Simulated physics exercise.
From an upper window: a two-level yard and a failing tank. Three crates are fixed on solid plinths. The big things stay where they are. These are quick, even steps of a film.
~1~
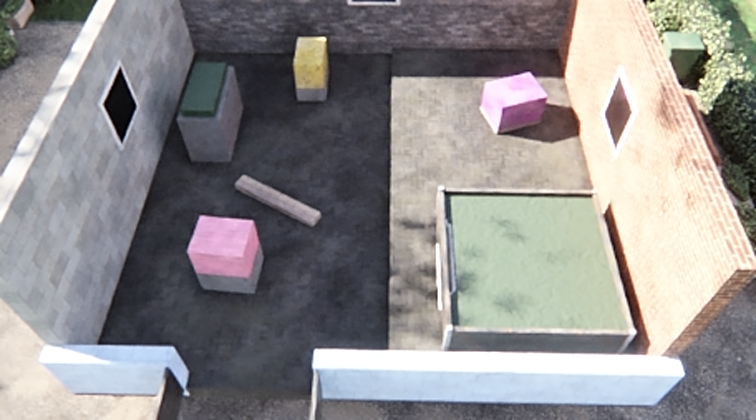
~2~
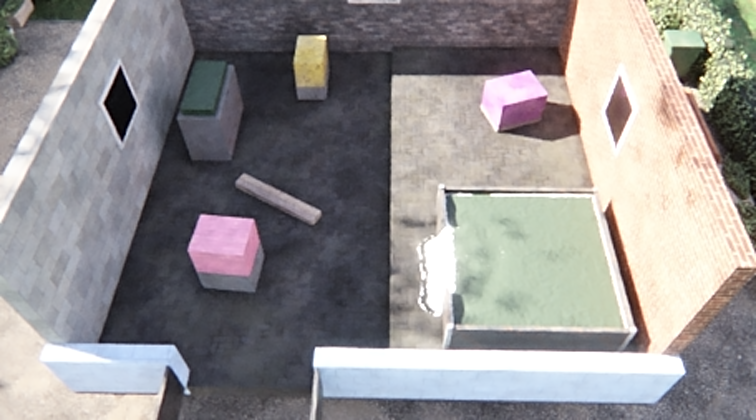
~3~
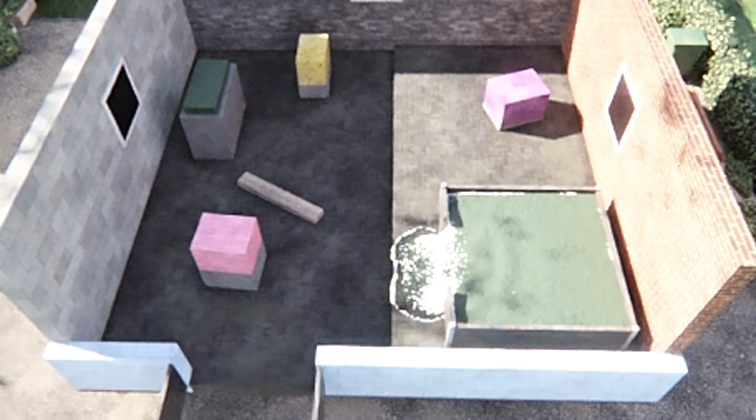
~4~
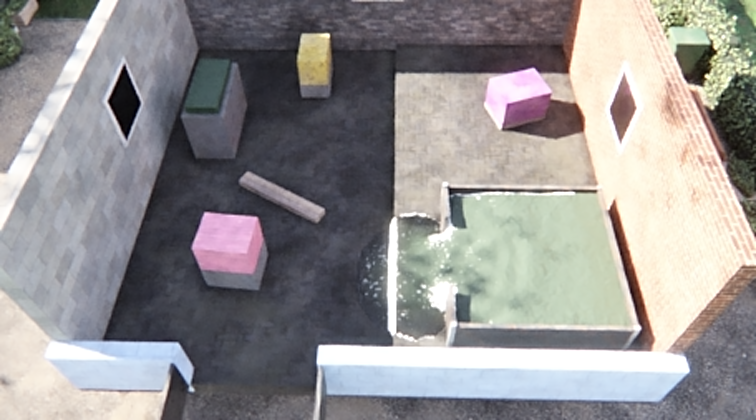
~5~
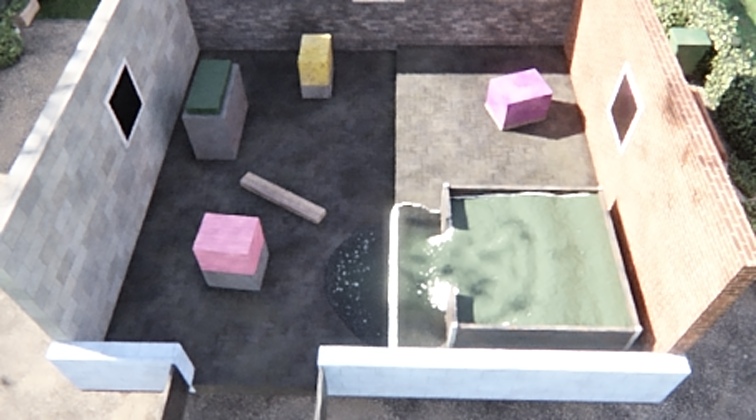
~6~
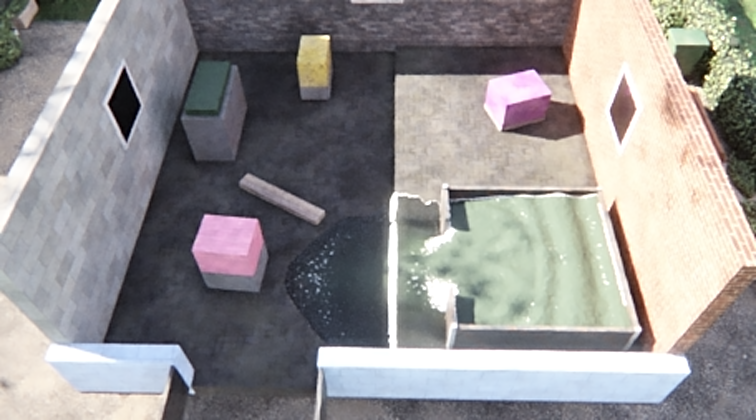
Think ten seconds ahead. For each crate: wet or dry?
In the end: The purple crate escapes dry; the pink crate escapes dry; the yellow crate escapes dry.
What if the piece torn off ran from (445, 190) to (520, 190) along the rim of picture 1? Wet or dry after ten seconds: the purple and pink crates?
My reading: Purple crate takes water; pink crate is safe.
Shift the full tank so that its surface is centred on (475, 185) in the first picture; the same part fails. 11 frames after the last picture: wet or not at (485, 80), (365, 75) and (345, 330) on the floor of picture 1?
One after the other: Clear, clear, not flooded.
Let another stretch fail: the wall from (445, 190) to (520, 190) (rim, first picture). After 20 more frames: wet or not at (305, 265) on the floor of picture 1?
Verdict: Clear.
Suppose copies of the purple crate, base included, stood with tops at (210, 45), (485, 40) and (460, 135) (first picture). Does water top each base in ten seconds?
One after the other: Gets wet, stays dry, is safe.
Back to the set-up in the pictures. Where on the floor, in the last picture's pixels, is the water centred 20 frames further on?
At about (389, 266).
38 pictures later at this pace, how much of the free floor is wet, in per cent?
Near 55 in a hundred.
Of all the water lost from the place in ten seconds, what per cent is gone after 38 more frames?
Close to 60 %.
A moment on, water covers 20 % of the floor; the purple crate not reached, the pink crate water round its plinth, the yellow crate not reached.
Next, water covers 35 % of the floor; the purple crate not reached, the pink crate water round its plinth, the yellow crate not reached.
Then, water covers 45 % of the floor; the purple crate not reached, the pink crate water round its plinth, the yellow crate water round its plinth.
Later, water covers 55 % of the floor; the purple crate not reached, the pink crate water round its plinth, the yellow crate water round its plinth.
In the end, water covers 60 % of the floor; the purple crate stayed above the water, the pink crate stayed above the water, the yellow crate stayed above the water.
